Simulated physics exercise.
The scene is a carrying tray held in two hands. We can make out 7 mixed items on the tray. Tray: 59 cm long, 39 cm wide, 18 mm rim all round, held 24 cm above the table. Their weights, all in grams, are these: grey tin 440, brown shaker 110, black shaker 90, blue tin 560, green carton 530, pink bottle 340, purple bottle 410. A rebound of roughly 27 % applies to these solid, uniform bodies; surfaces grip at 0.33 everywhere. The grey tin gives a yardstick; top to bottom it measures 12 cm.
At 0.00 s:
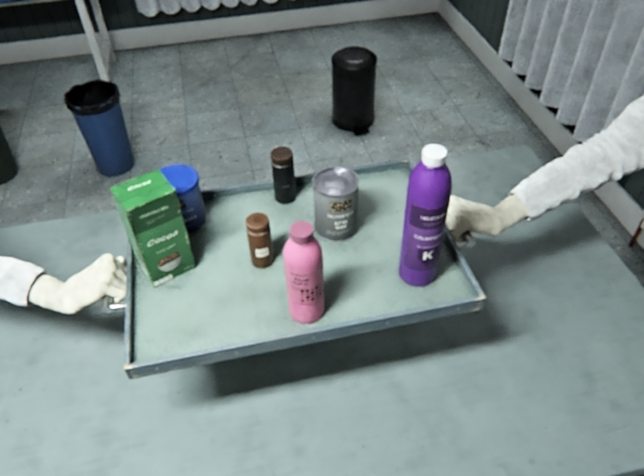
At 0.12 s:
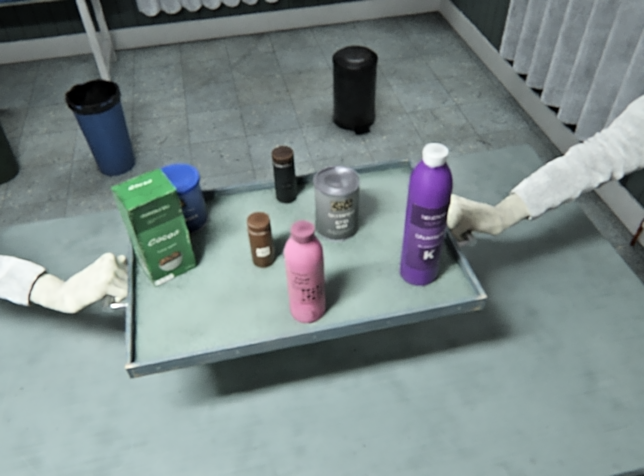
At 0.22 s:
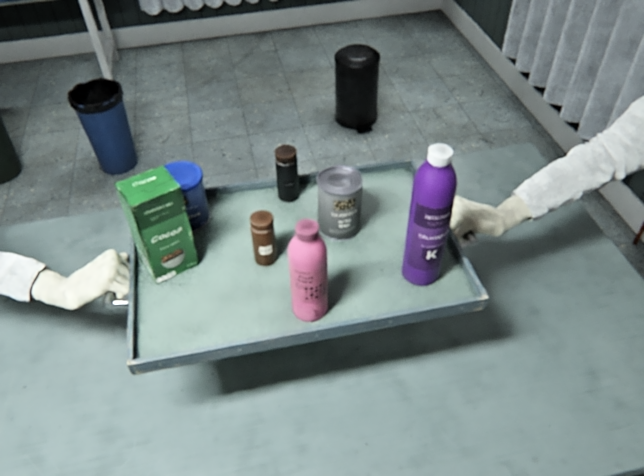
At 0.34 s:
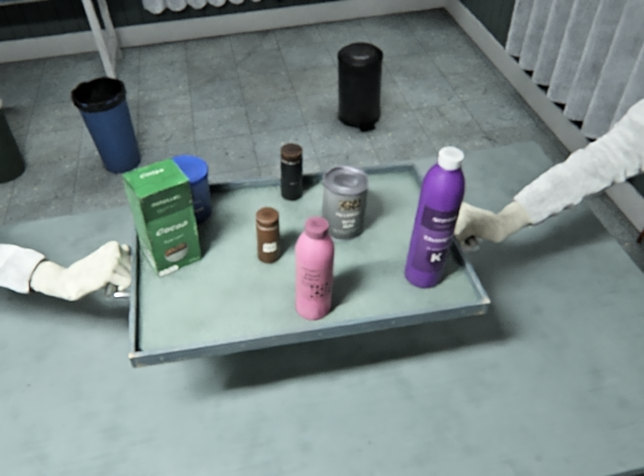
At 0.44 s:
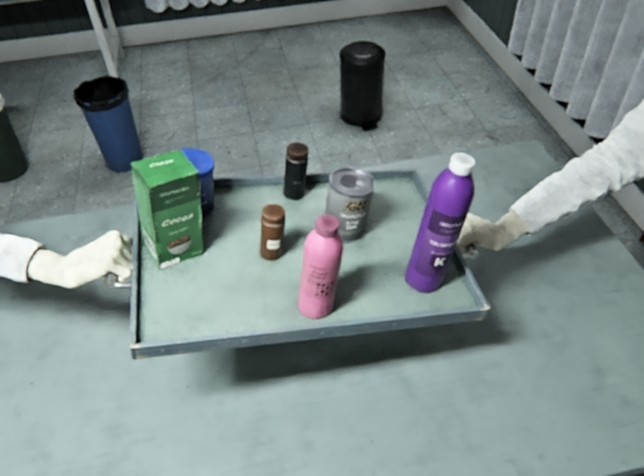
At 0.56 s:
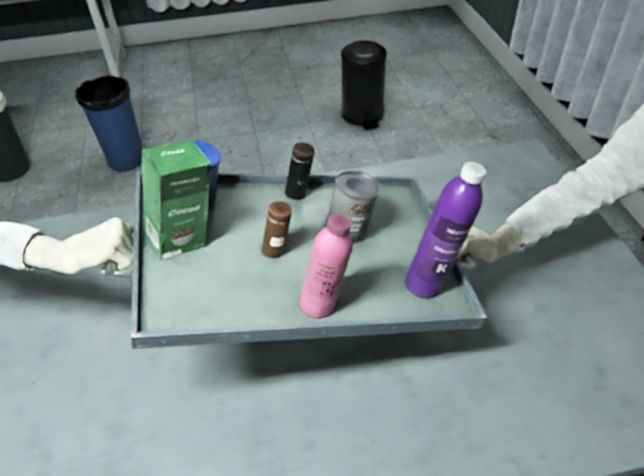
Two gloved hands hold a tray of seven containers level, then tilt its right edge down.
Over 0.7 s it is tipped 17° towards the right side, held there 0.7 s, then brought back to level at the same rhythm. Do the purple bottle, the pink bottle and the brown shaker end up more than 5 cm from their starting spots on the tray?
Purple bottle: Yes; pink bottle: No; brown shaker: No.
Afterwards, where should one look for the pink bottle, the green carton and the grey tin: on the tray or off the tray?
Observed: Pink bottle remains in bounds; green carton remains in bounds; grey tin remains in bounds.
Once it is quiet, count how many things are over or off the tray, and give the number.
I get 1.
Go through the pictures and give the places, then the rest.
Tray level; purple bottle (425, 218); pink bottle (304, 273); brown shaker (260, 241), in the first picture.
Tray level; blue tin (181, 200); green carton (157, 229), in the second picture.
Tray tilted 1°, right edge down; grey tin (340, 204); black shaker (287, 174), in the third picture.
Tray tilted 4°, right edge down; green carton (164, 219), in the fourth picture.
Tray tilted 8°, right edge down; grey tin (348, 205); black shaker (296, 172), in the fifth picture.
Tray tilted 13°, right edge down; purple bottle (446, 232); pink bottle (327, 266); brown shaker (276, 230), in the sixth picture.
After 1.16 s, tray tilted 17°, right edge down; purple bottle now off the tray.
After 1.36 s, tray tilted 17°, right edge down.
After 1.96 s, tray tilted 4°, right edge down.
At rest (2.7 s), off the tray, purple bottle; the other 6 in place, give or take 5 cm. Seen from the same camera at the end, purple bottle near (514, 295), pink bottle near (314, 268).
